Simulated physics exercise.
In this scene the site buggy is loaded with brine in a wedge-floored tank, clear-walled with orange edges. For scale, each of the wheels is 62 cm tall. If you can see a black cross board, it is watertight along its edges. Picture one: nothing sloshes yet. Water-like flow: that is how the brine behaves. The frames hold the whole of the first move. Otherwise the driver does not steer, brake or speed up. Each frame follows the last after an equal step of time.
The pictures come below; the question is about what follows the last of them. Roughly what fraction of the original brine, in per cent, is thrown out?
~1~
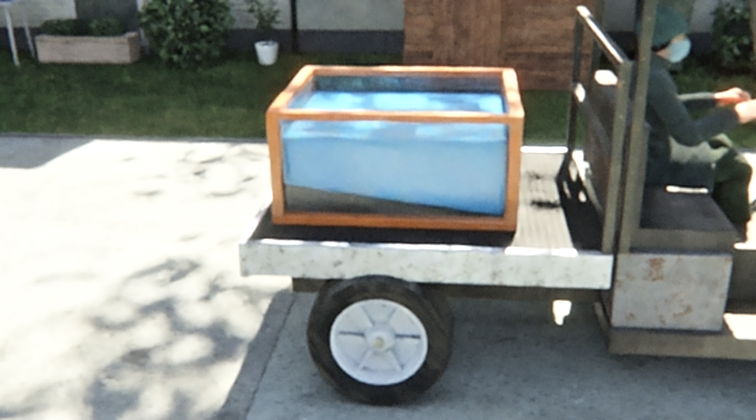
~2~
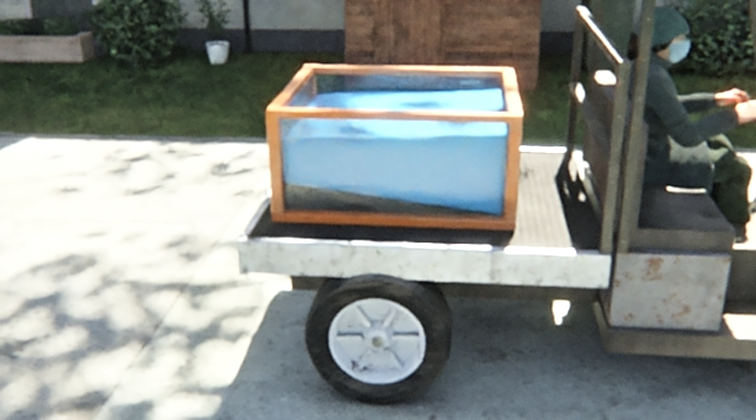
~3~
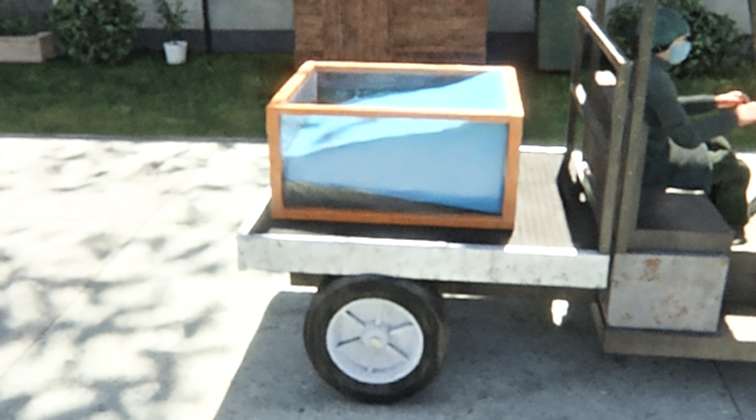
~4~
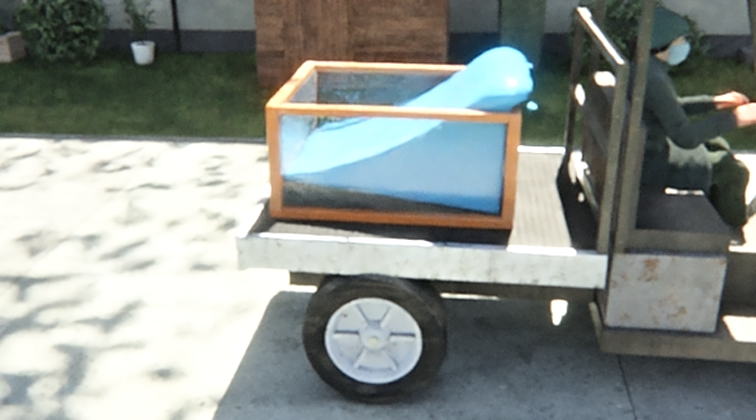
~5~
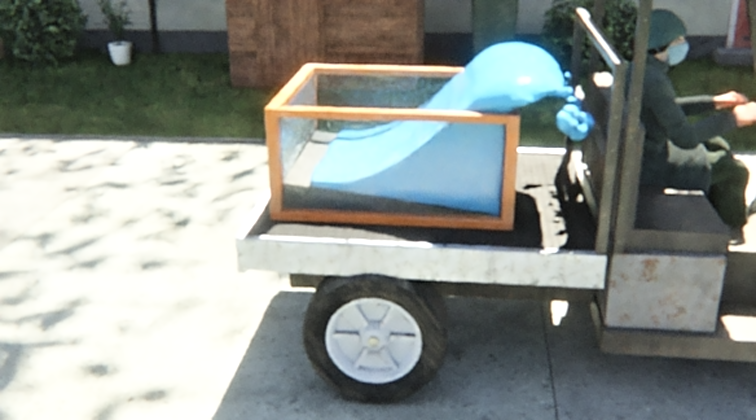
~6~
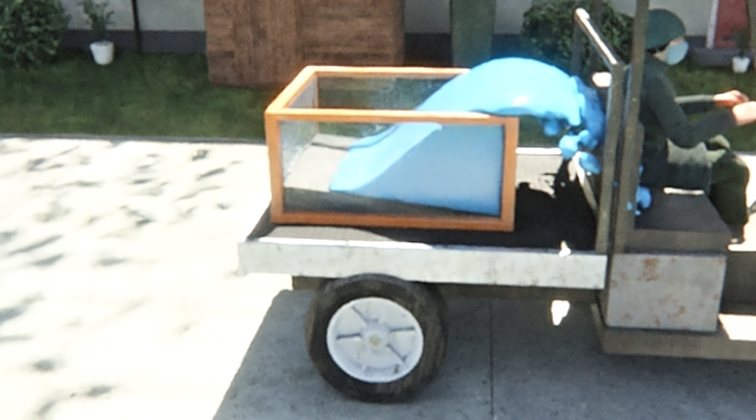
About 27 in every hundred parts is thrown out.
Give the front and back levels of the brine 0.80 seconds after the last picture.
Height at the front is 16 cm; height at the back is 44 cm.
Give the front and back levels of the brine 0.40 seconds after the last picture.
Front level 26 cm, back level 40 cm.
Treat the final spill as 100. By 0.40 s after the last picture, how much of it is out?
About 80 percent at that moment.
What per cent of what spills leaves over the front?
I'd put it at about 80 percent of what spills.
Then, 0.40 s later than the final frame, front 26 cm, middle 27 cm, back 40 cm above the lowest part of the floor; the loss stands at 20 per cent, over the front, a little elsewhere.
Then, 0.80 s later than the final frame, front 17 cm, middle 23 cm, back 44 cm above the lowest part of the floor; the loss stands at 23 per cent, over the front, a little elsewhere.
Then, 1.30 s later than the final frame, front 44 cm, middle 24 cm, back 21 cm above the lowest part of the floor; the loss stands at 25 per cent, over the front, a little elsewhere.
Then, 2.98 s later than the final frame, the loss stands at 27 per cent, over the front, a little elsewhere, 59 of 220 litres.
